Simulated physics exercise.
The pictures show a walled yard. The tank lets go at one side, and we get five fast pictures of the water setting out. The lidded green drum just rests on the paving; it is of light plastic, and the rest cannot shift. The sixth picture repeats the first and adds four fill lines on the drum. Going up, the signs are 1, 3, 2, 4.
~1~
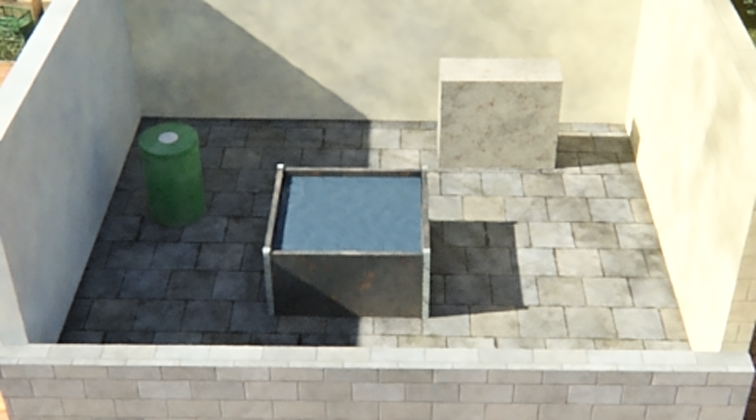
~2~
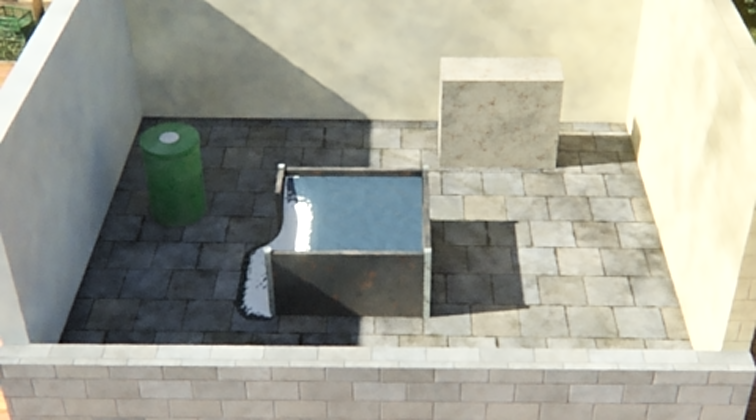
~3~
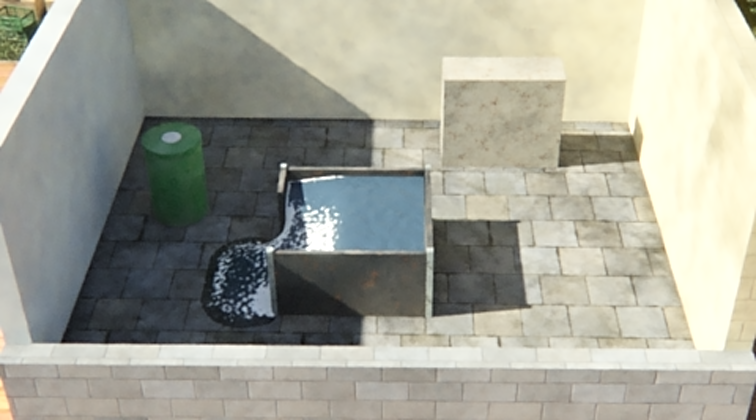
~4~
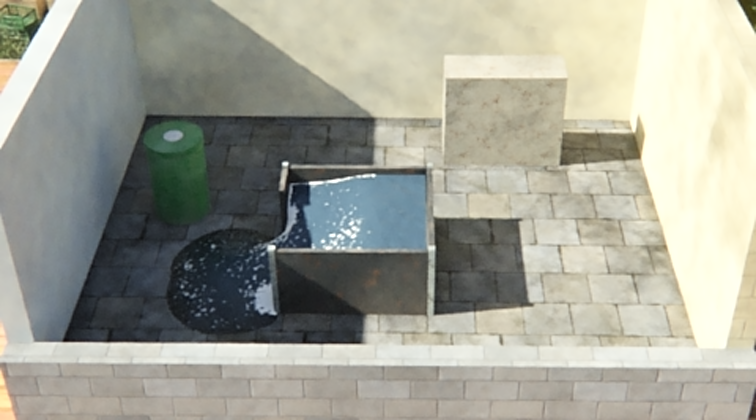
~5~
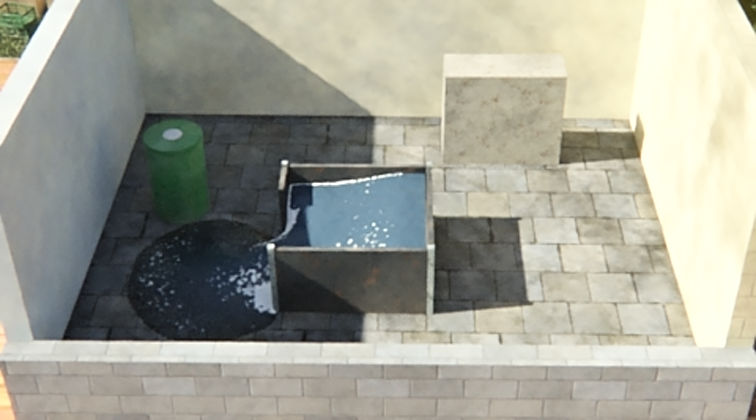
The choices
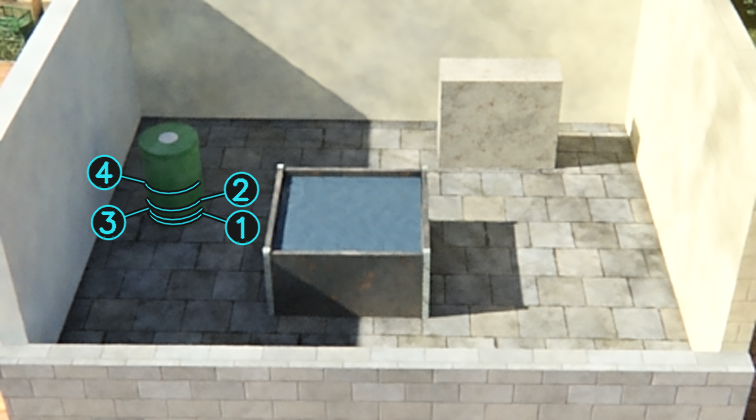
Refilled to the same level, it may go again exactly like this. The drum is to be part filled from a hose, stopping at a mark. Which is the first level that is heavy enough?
The limit is 2.
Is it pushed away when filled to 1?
Yes, it does.
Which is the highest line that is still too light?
3 it is.
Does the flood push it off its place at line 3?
Yes.
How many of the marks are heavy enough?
Two of them.
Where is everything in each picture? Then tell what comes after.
The first picture shows lid of the green drum at (168, 138); tank full, its middle at (350, 216).
In the second picture, 2 % of the ground under water, its edge towards the drum at (256, 254).
In the third picture, 3 % of the ground under water, its edge towards the drum at (234, 246).
In the fourth picture, 6 % of the ground under water, its edge towards the drum at (220, 234).
The fifth picture shows lid of the green drum at (172, 135); 9 % of the ground under water, its edge towards the drum at (195, 228).
In cyan, 1 at (172, 224); 2 at (170, 210); 3 at (172, 219); 4 at (168, 193); from the bottom up 1, 3, 2, 4.
With 1, it is pushed about its own width away.
With 2, it does not move.
With 3, it is pushed about half its own width away.
With 4, it does not move.
